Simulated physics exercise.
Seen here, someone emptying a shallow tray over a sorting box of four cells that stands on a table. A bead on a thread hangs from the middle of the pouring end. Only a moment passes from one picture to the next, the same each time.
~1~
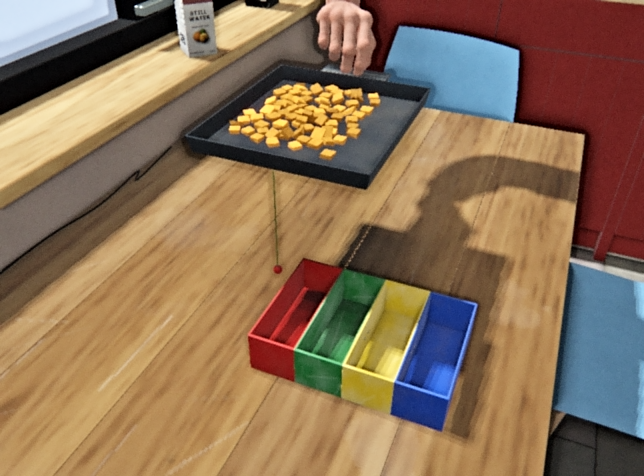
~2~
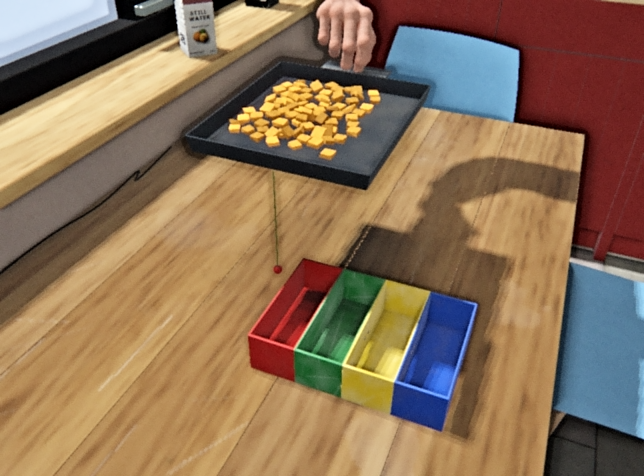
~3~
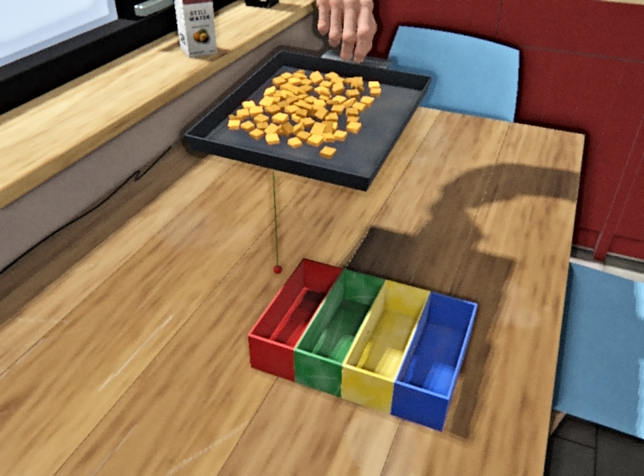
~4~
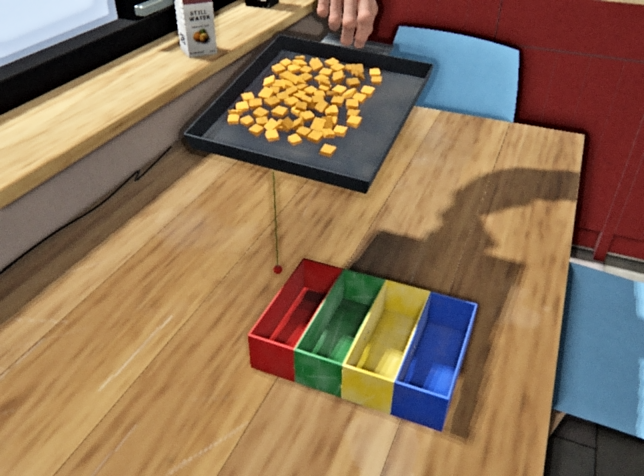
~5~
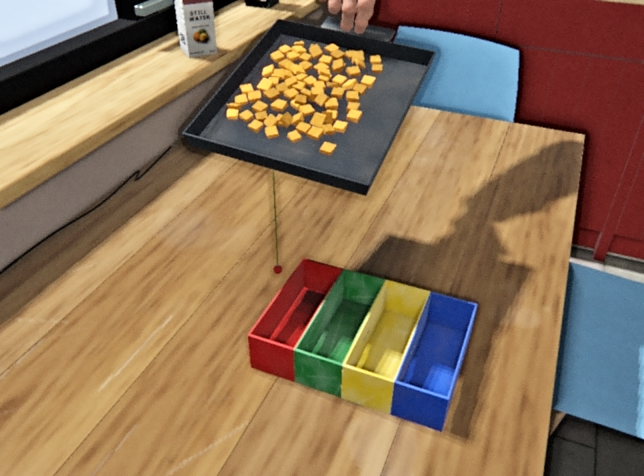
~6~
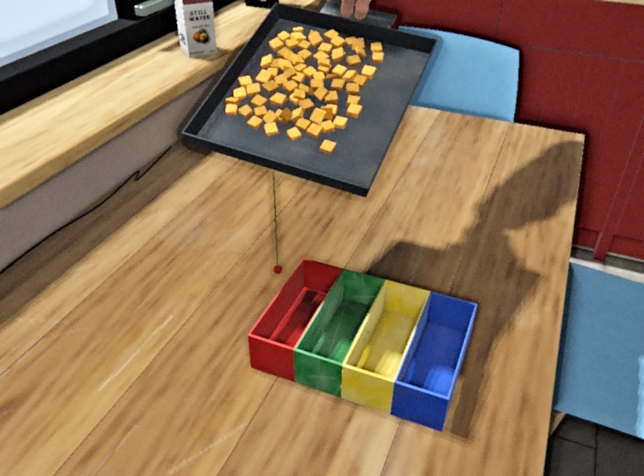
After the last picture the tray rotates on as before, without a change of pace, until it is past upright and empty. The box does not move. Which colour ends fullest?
Fullest: The green cell.
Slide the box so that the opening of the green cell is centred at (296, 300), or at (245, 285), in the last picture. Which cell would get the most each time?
First the yellow cell, then the blue cell.
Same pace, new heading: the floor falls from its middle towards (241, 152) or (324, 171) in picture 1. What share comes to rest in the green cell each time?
Near 0 % and 70 %.
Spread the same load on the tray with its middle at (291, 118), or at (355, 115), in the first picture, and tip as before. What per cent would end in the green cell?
The first gives 40 %, the second 60 %.
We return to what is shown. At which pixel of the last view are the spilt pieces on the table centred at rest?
Roughly at (239, 342).
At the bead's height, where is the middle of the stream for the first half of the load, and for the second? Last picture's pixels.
Around (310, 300) and then (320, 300).
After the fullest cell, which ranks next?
Second comes the cell in red.
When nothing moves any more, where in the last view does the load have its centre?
Near (320, 351).
Just after the last frame, tray tipped steeply; almost all on the tray; about a tenth falling or outside the box.
A moment on, tray tipped past a quarter turn; roughly two thirds on the tray; about a tenth in the green cell; about a tenth in the red cell; just a few in the yellow cell; about a tenth falling or outside the box.
Further on, tray tipped past a quarter turn; roughly half in the green cell; roughly a third in the red cell; just a few in the yellow cell; roughly a quarter falling or outside the box.
When it is over, tray tipped past a quarter turn; roughly half in the green cell; roughly a third in the red cell; just a few in the yellow cell; not one in the blue cell; roughly a quarter outside the box.
